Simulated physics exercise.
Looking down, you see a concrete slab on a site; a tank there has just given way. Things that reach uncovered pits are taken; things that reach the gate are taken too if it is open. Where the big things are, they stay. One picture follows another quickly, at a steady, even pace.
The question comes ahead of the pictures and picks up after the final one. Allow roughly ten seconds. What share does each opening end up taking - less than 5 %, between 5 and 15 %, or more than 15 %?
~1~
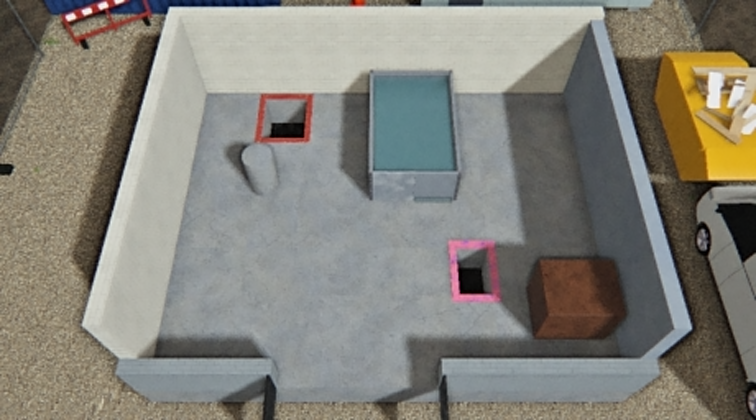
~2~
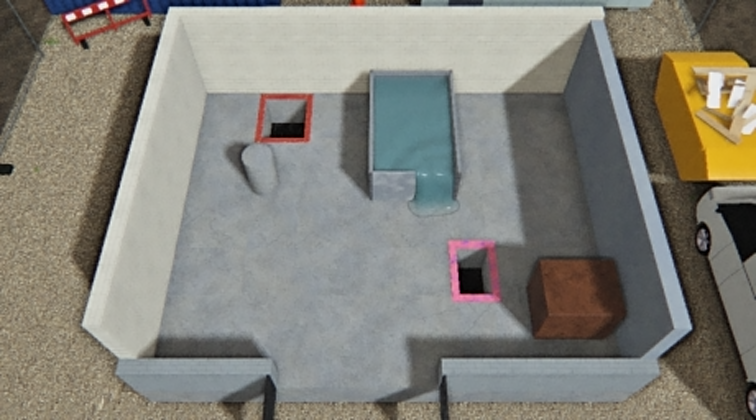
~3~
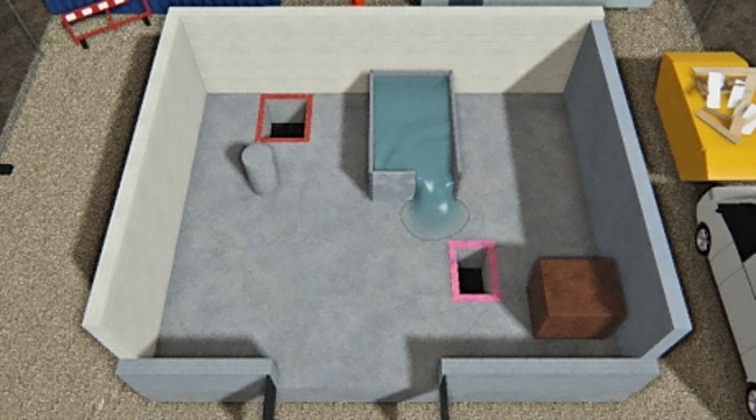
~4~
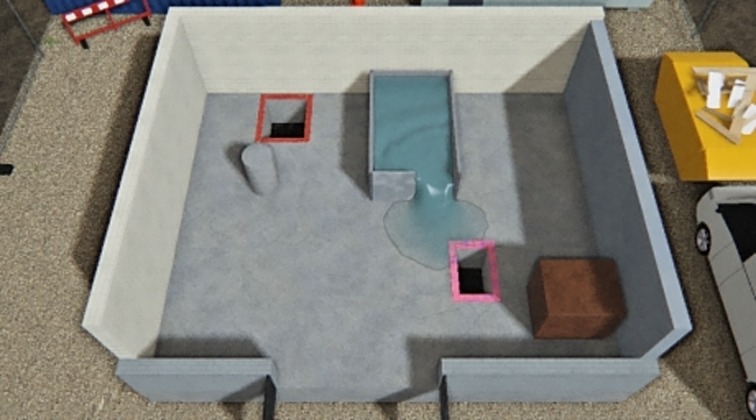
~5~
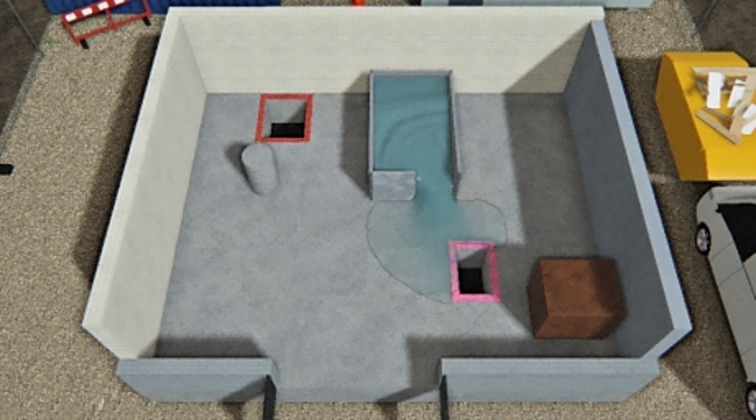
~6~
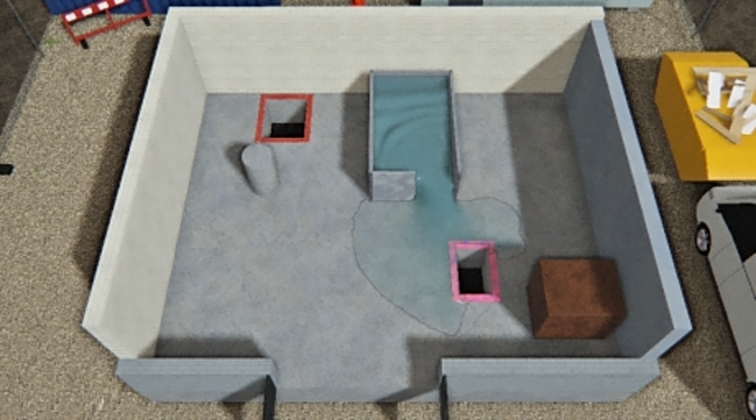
The gate lands in the top band - past fifteen per cent; the red pit lands in the bottom band - below five per cent; the pink pit lands in the top band - past fifteen per cent.
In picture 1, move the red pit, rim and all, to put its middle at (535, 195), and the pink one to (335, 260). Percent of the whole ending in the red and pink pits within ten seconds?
Per cent, approx.: Red 8, pink 0.
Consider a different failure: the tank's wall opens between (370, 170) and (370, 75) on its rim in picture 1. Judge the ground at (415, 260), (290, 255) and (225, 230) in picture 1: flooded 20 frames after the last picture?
Unsoaked, then soaked, then soaked.
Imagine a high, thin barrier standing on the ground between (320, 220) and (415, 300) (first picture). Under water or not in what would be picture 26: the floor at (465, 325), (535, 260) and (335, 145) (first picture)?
Taken in turn, the three points are soaked, soaked and soaked.
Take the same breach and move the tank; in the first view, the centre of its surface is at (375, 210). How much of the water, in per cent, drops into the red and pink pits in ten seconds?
Ten seconds on: Red pit 0 percent, pink pit 2 percent.
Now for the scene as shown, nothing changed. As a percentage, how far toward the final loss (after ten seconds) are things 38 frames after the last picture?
It comes to around 75 per cent.
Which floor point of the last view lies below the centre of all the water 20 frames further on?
I'd put it at around (428, 191).
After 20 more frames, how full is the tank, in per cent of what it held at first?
By my count, 48 per cent.
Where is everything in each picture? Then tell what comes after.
In the first frame, still water in the water tank at (413, 122).
In the second frame, the front is at (456, 203), out from the gap at (434, 188).
In the third frame, water pours out at (434, 190) and has run to (420, 235).
In the fourth frame, water pours out at (434, 191) and has run to (448, 264).
In the fifth frame, water pours out at (434, 190) and has run to (450, 298).
In the sixth frame, water pours out at (434, 190) and has run to (453, 330).
A moment on, water covers 25 % of the floor; the gate 1 %, the red pit 0 %, the pink pit 5 %.
Next, water covers 30 % of the floor; the gate 6 %, the red pit 0 %, the pink pit 10 %.
Then, water covers 35 % of the floor; the gate 15 %, the red pit 0 %, the pink pit 14 %.
Later, water covers 45 % of the floor; the gate 24 %, the red pit 0 %, the pink pit 19 %.
In the end, water covers 55 % of the floor; the gate 33 %, the red pit 0 %, the pink pit 23 %.
